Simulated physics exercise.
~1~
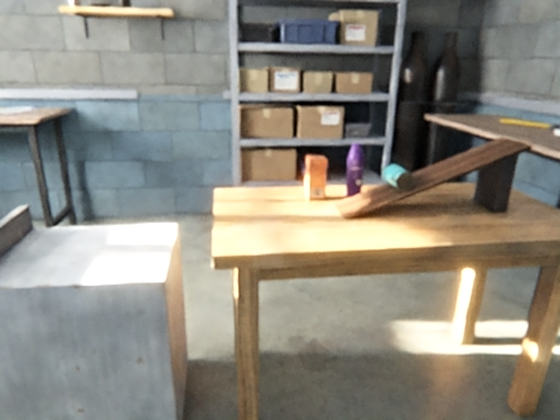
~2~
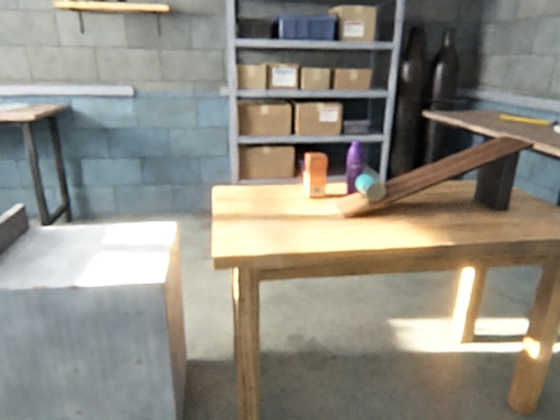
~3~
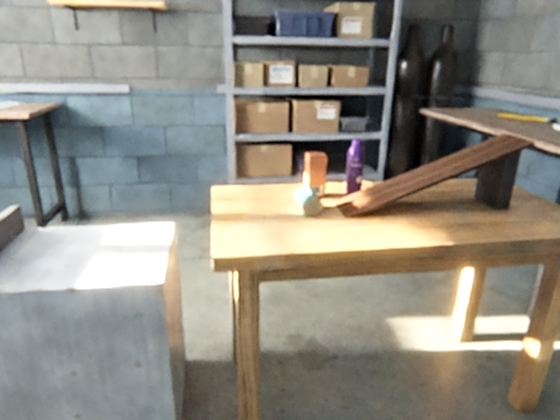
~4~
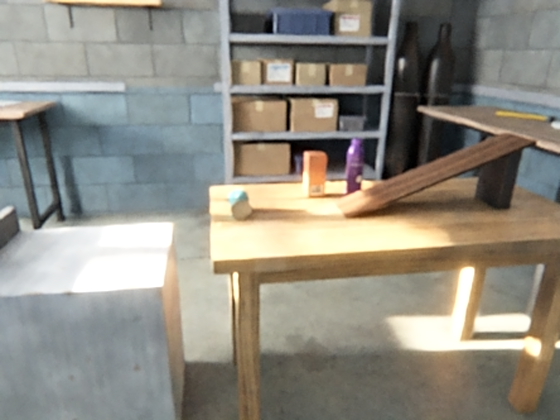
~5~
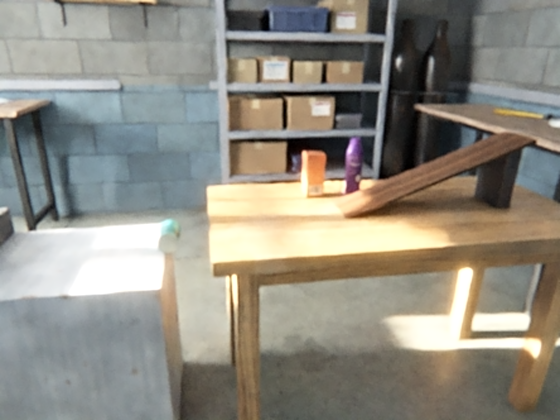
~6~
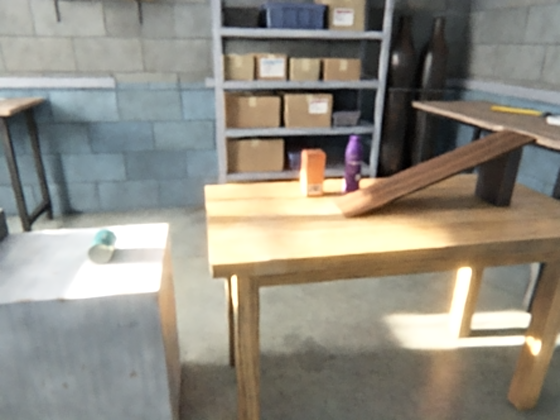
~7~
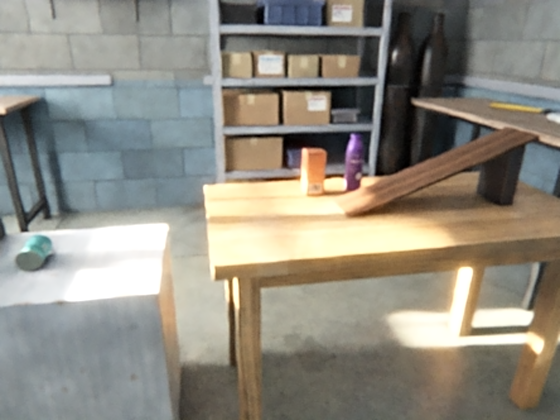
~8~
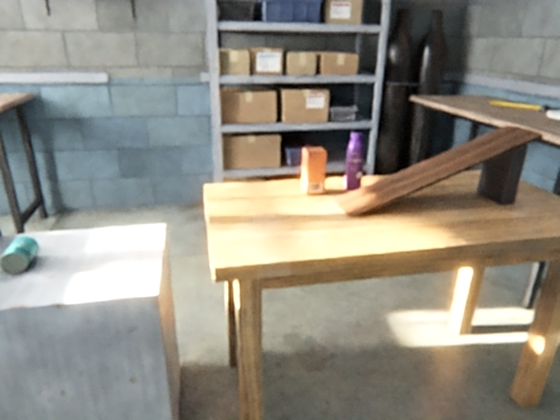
A wooden table held a ramp, an orange carton and a purple bottle as a turquoise tin rolled down the ramp, left across the tabletop and over the gap onto a lower grey cabinet, where it ended near the left side.
